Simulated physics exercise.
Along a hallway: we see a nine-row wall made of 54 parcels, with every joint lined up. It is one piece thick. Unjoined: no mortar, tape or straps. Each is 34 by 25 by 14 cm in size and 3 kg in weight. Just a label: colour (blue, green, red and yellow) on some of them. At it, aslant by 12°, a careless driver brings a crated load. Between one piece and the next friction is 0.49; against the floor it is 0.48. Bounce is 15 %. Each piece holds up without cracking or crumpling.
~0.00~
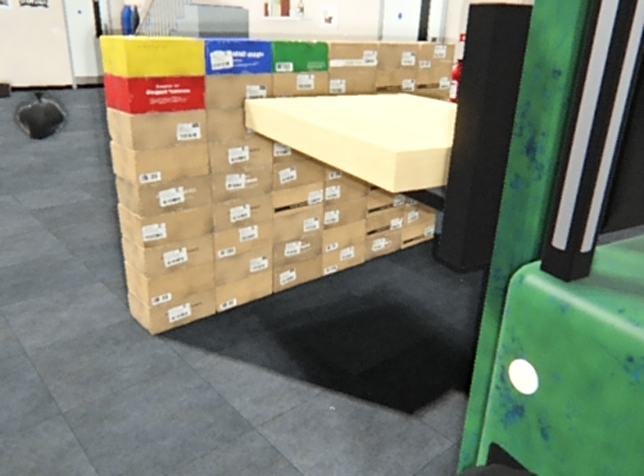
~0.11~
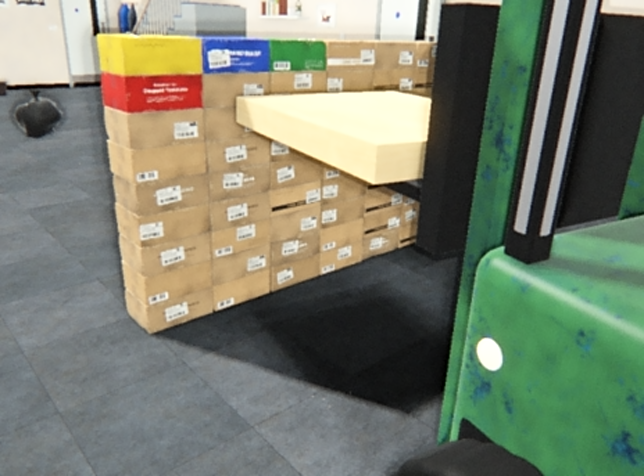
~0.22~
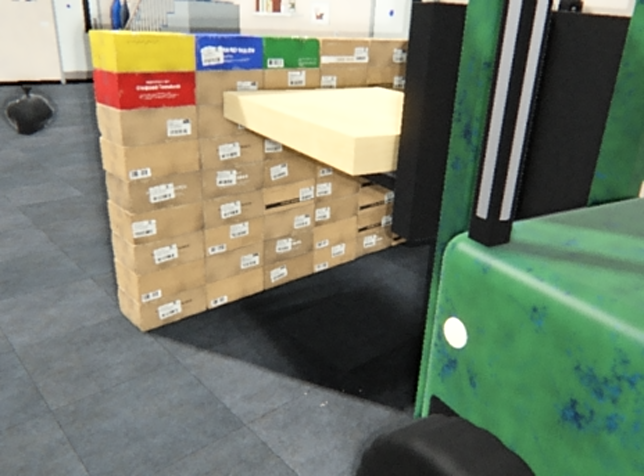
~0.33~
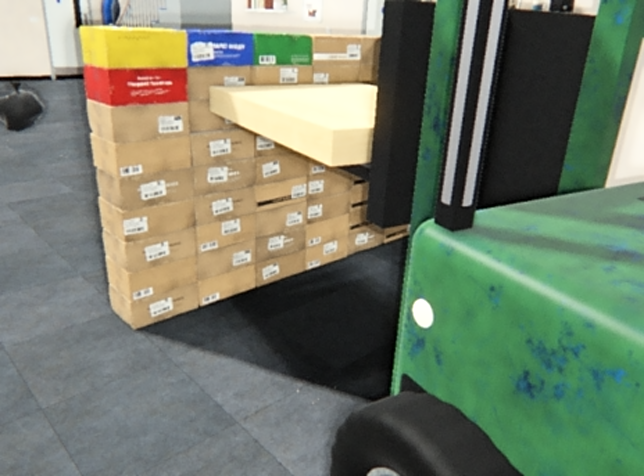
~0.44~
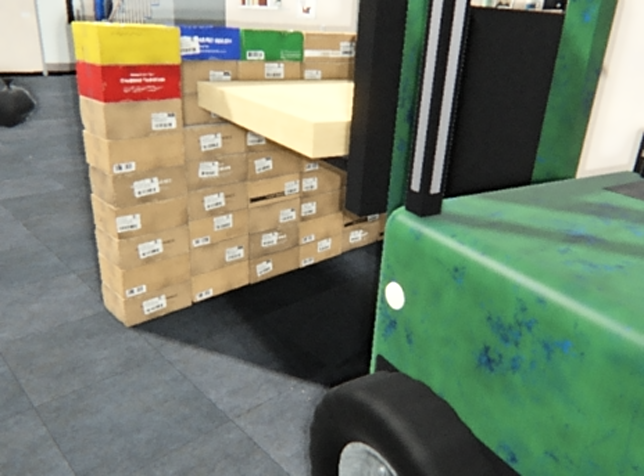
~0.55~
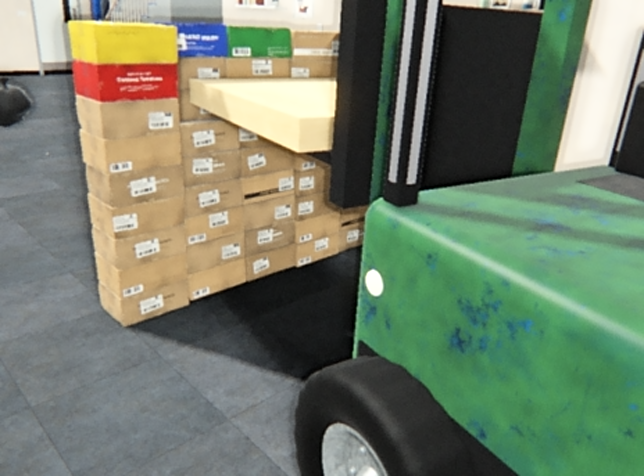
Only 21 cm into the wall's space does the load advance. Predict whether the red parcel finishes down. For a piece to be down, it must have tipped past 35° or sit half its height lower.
Prediction: It does not.
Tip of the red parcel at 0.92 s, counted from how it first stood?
Roughly 0°.
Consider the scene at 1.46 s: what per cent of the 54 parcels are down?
20 %.
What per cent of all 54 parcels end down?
Something near 20 percent.
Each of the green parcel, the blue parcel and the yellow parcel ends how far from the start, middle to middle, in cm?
Net displacement, roughly: Green ~ 220 cm, blue ~ 190 cm, yellow ~ 0 cm.
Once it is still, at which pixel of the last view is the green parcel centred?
About pixel (128, 176).
After 0.92 s, none of the 54 parcels down, 24 disturbed; red parcel unmoved; blue parcel leaning 31°.
After 1.46 s, 12 of the 54 parcels down; red parcel unmoved; blue parcel upside down.
After 2.42 s, 12 of the 54 parcels down; red parcel unmoved; green parcel upside down.
At rest (4.5 s), 12 of the 54 parcels down; red parcel unmoved; green parcel upside down; blue parcel upside down. As the last picture would show them, middles, red parcel near (127, 79), green parcel near (128, 176).
